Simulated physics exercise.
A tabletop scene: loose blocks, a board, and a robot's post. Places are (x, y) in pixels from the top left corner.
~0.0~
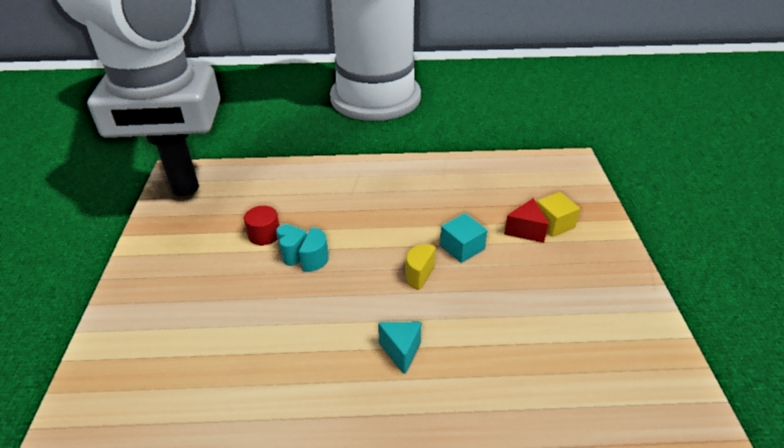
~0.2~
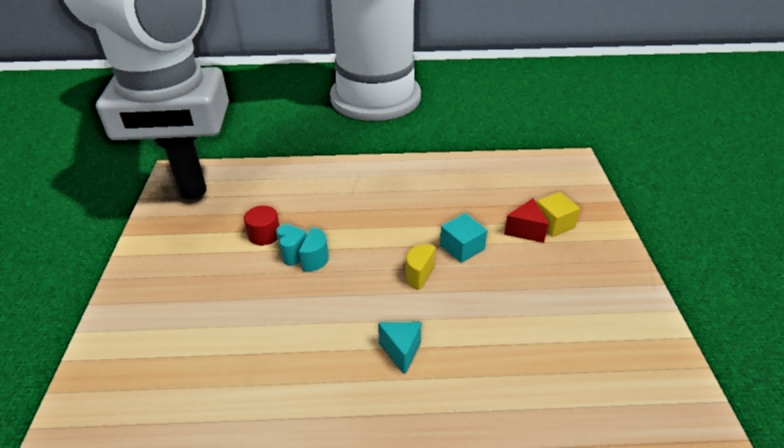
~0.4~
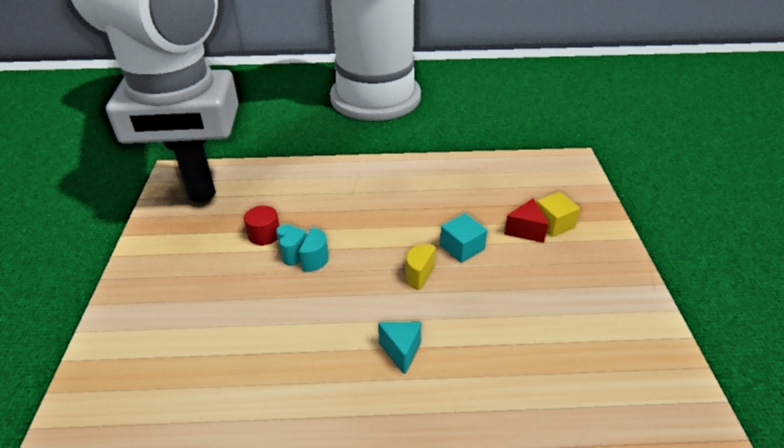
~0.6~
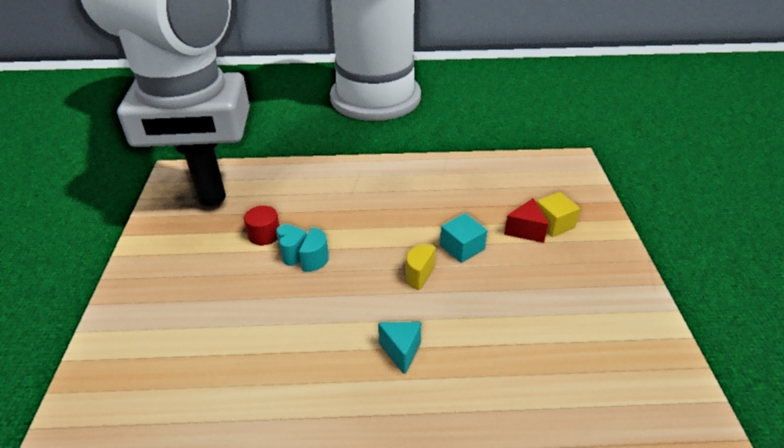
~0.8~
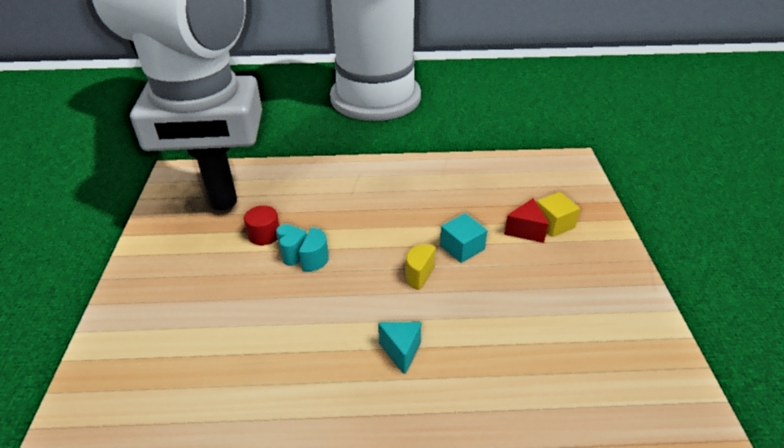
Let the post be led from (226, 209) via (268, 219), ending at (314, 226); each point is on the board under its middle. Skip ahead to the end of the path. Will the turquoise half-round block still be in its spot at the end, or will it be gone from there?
That one stays where it is.
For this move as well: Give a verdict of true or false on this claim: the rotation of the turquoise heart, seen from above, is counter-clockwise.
That statement is accurate.
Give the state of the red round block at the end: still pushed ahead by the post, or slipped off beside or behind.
As far as I can tell, the red round block has dropped away to the side or behind.
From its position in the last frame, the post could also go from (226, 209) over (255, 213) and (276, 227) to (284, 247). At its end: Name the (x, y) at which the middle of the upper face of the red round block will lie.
The point I'd pick in the picture is (256, 246).
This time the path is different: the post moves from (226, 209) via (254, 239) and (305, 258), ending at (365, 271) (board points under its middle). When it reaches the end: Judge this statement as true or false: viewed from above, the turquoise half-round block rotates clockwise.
The claim holds.
The first path, step by step. One third of the way, post (253, 209); nothing pushed yet.
Two thirds of the way, post (282, 215); red round block (269, 223); turquoise heart (292, 238), turned 20° anticlockwise.
At the end, post (313, 219); red round block (269, 223); turquoise heart (292, 238), turned 20° anticlockwise; turquoise half-round block still.
